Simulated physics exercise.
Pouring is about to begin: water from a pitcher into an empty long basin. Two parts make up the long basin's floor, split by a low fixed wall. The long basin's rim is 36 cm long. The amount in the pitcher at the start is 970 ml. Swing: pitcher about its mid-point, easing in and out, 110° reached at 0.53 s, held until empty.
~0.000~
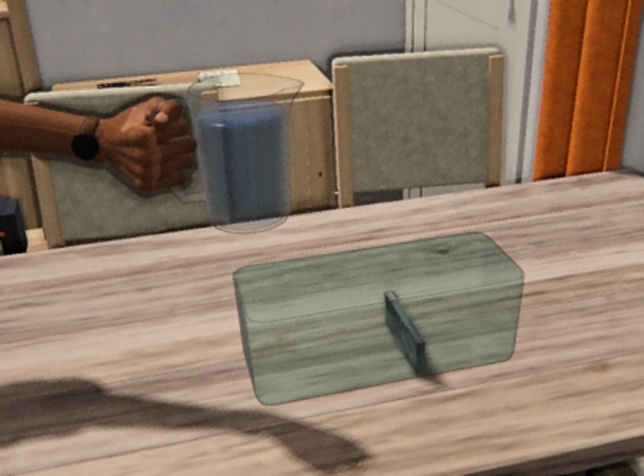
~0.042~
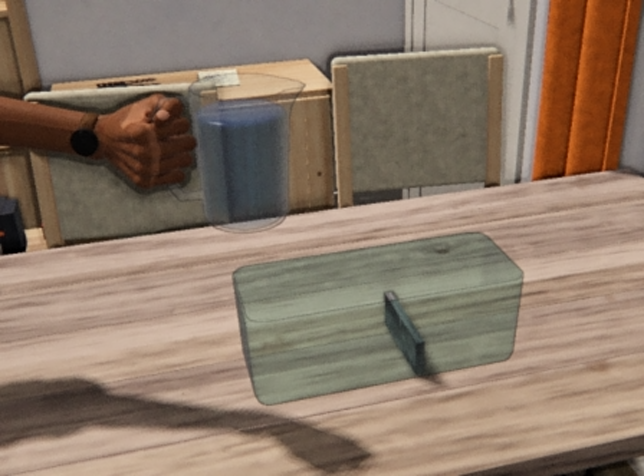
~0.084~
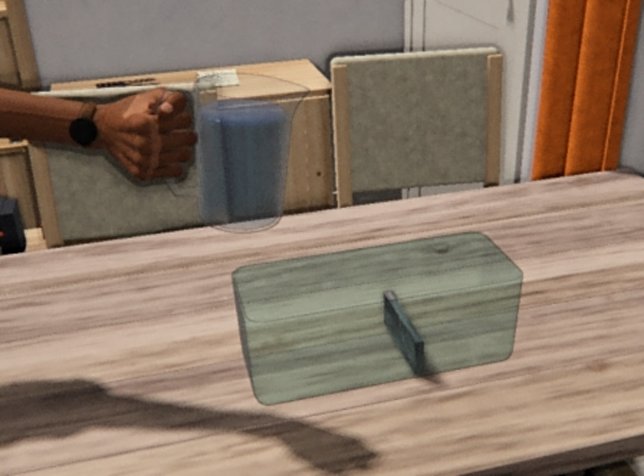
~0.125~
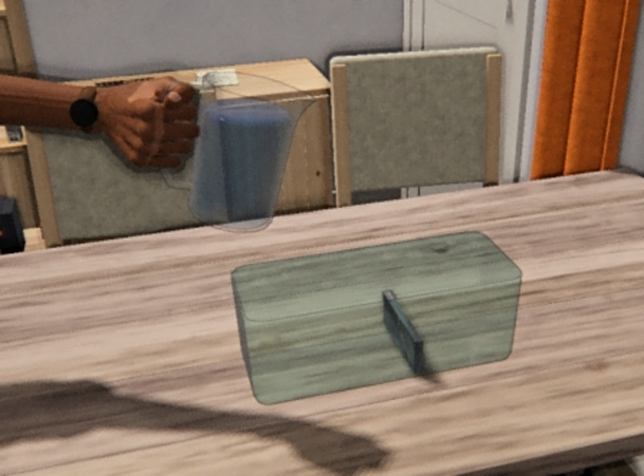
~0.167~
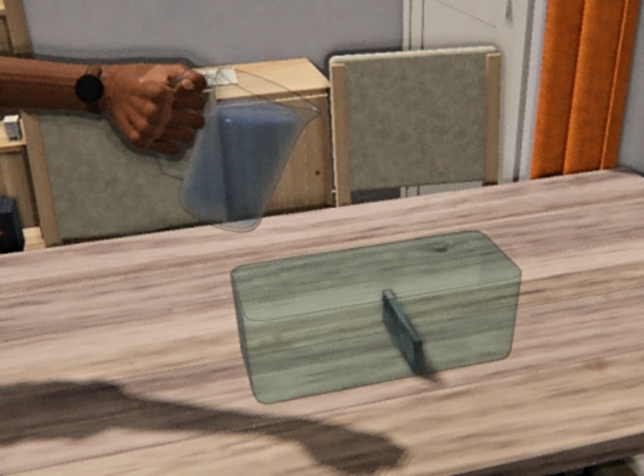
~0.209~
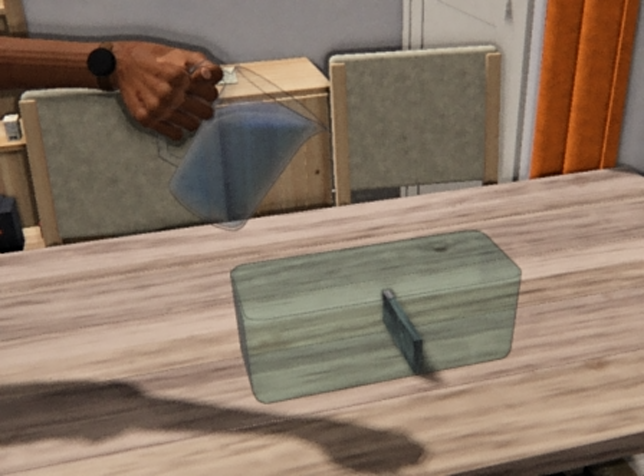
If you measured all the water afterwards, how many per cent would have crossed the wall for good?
Around 6 per cent would have crossed.
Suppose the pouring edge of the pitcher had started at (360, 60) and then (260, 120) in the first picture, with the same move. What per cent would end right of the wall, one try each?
In order, 85 and 10 per cent.
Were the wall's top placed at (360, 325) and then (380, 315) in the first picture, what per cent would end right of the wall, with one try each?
Respectively close to 85 and 40 %.
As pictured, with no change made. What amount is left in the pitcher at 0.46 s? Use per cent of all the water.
About 62 per cent.
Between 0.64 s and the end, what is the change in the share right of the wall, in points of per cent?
It goes up by about 4.
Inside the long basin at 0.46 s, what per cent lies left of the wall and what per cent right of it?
Lab note: Left near 9, right near 0.
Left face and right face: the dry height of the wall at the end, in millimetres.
About 20 mm on the left, about 48 mm on the right.
After 0.46 s the tilt is 105° and 61 per cent is still to pour, 9 is left of the wall and 0 right of it.
After 0.64 s the tilt is 110° and 19 per cent is still to pour, 54 is left of the wall and 2 right of it.
After 0.82 s the tilt is 110° and 3 per cent is still to pour, 77 is left of the wall and 4 right of it.
After 1.03 s the tilt is 110° and 0 per cent is still to pour, 87 is left of the wall and 5 right of it.
In the end 87 per cent lies left of the wall, 6 right of it and 7 outside.
